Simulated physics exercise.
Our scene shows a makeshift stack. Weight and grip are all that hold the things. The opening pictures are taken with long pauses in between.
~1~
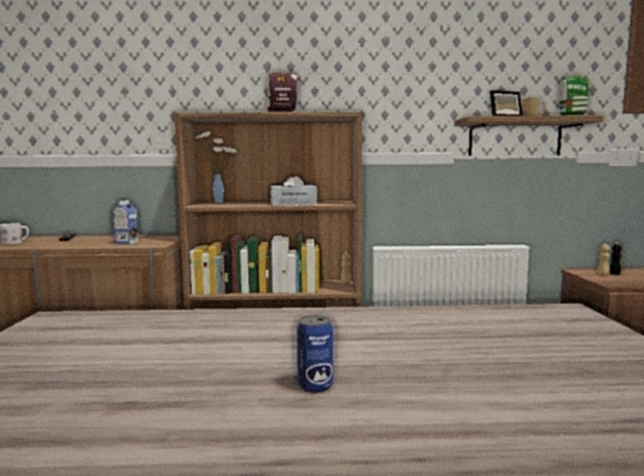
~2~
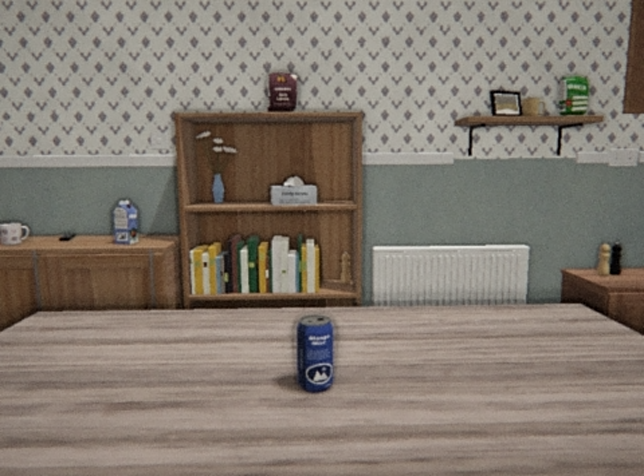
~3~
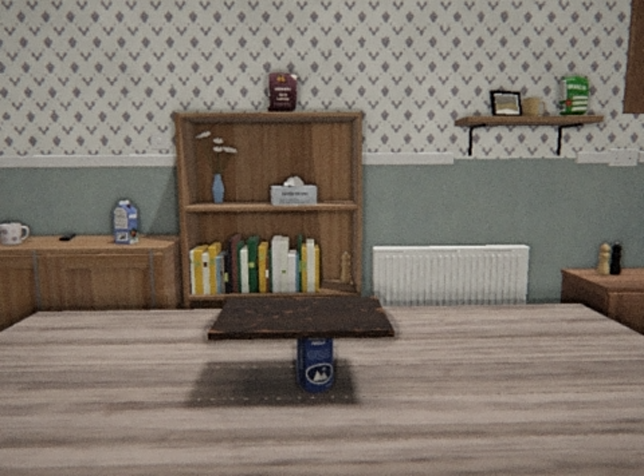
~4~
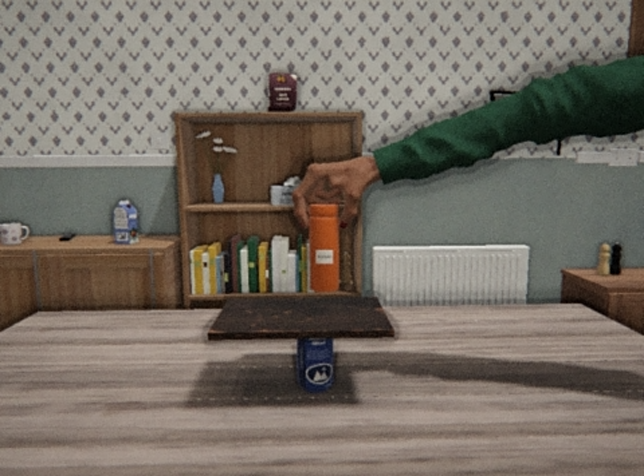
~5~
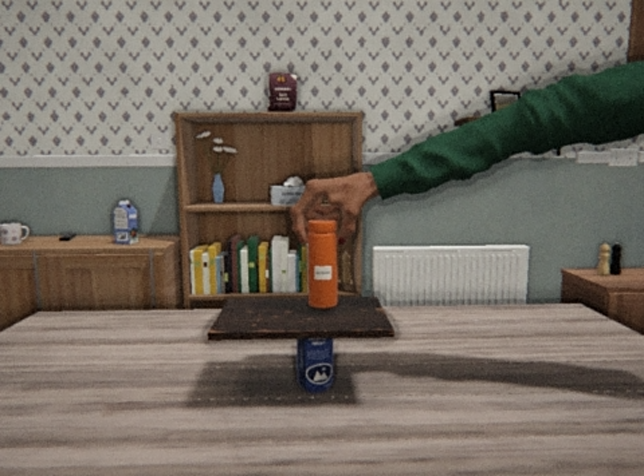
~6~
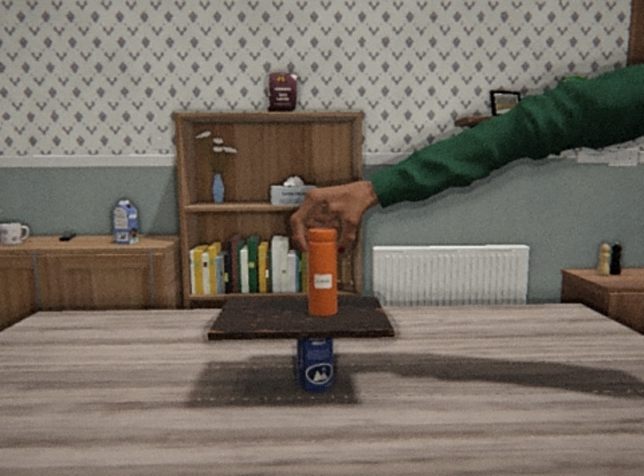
The clip opens on a blue can standing alone on a wooden table, with a bookcase behind it. A black board then appears on top of the can, and a hand in a green sleeve reaches in from the right, lowering an orange shaker onto the board.
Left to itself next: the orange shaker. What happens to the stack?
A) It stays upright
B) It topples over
It stays upright (A).
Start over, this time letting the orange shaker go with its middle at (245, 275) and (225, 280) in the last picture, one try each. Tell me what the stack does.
Case A: It caves in; case B: It caves in.
Then, 0.20 s later than the last frame, all is still.
Then, 0.40 s later than the last frame, orange shaker resting near (322, 272).
When it is over, all 3 as before. End places, in pixels of the last picture, orange shaker near (322, 272). The stack keeps its balance.
